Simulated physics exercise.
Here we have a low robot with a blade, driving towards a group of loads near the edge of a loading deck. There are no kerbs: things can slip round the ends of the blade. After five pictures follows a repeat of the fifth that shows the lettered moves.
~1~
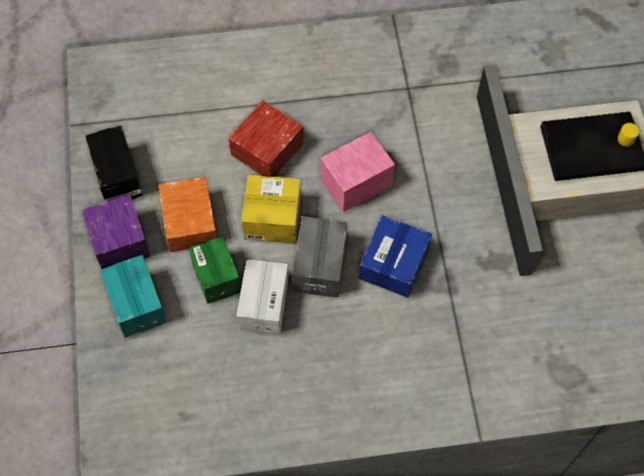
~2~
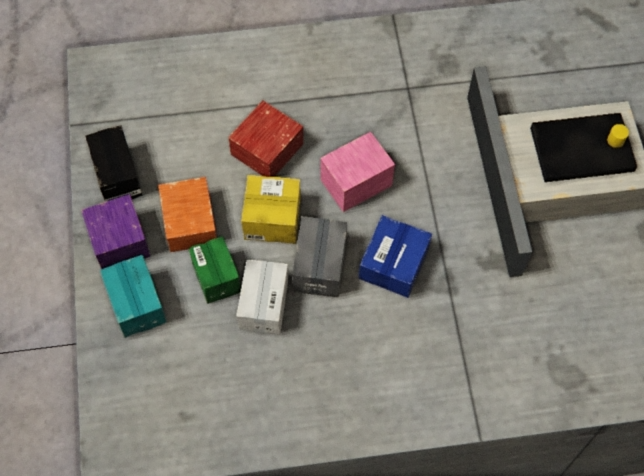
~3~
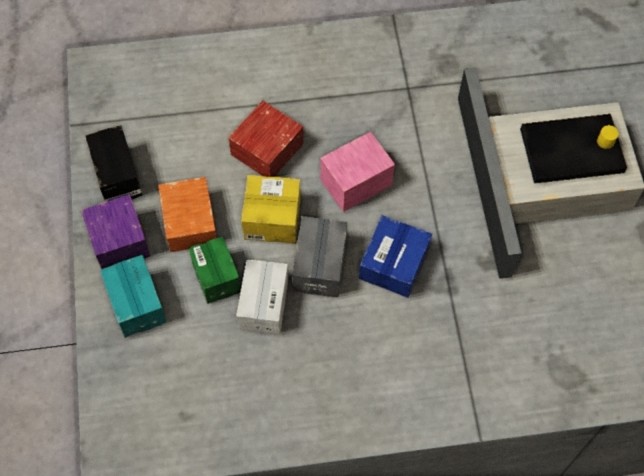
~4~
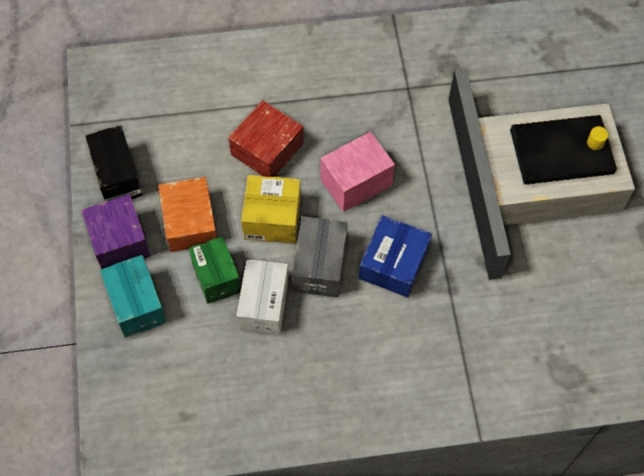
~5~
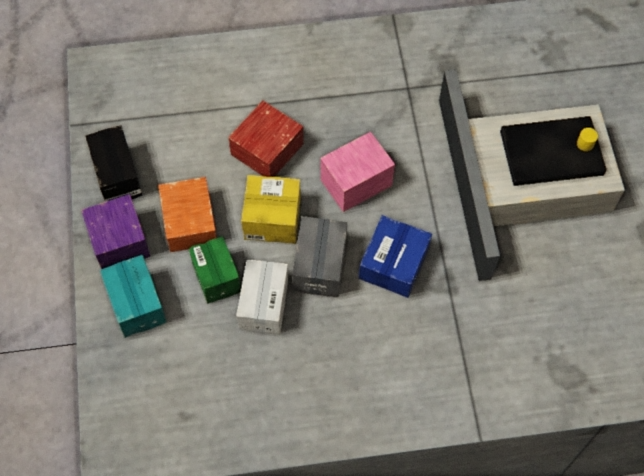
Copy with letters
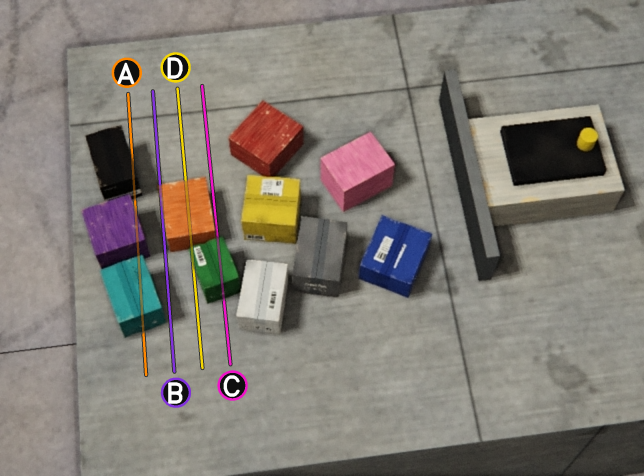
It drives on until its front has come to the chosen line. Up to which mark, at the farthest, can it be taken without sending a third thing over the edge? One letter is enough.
At C, and not beyond.
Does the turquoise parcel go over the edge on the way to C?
Yes.
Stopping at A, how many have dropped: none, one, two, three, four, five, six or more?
In all, six or more.
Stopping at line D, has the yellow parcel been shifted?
By then, yes.
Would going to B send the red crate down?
No.
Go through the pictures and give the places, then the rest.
Orange crate (188, 215); turquoise parcel (134, 296); pink crate (357, 172), in the first picture.
Robot (576, 147); black parcel (114, 166), in the second picture.
Robot (567, 148); blue parcel (395, 256), in the third picture.
Robot (556, 149); grey box (320, 257), in the fourth picture.
Robot (546, 150); white parcel (263, 298); green parcel (215, 270); orange crate (188, 215), in the fifth picture.
On the marked copy, A at (137, 225); B at (163, 222); C at (215, 216); D at (189, 219).
Taking C. A third of the way, robot (454, 161); blue parcel (356, 262); yellow parcel (262, 209).
Two thirds of the way, robot (363, 171); purple crate (98, 238); turquoise parcel (114, 301).
When it is over, robot (294, 179); purple crate over the edge; turquoise parcel over the edge; two fallen.
As for the rest, A drops seven; B drops four; D drops four.
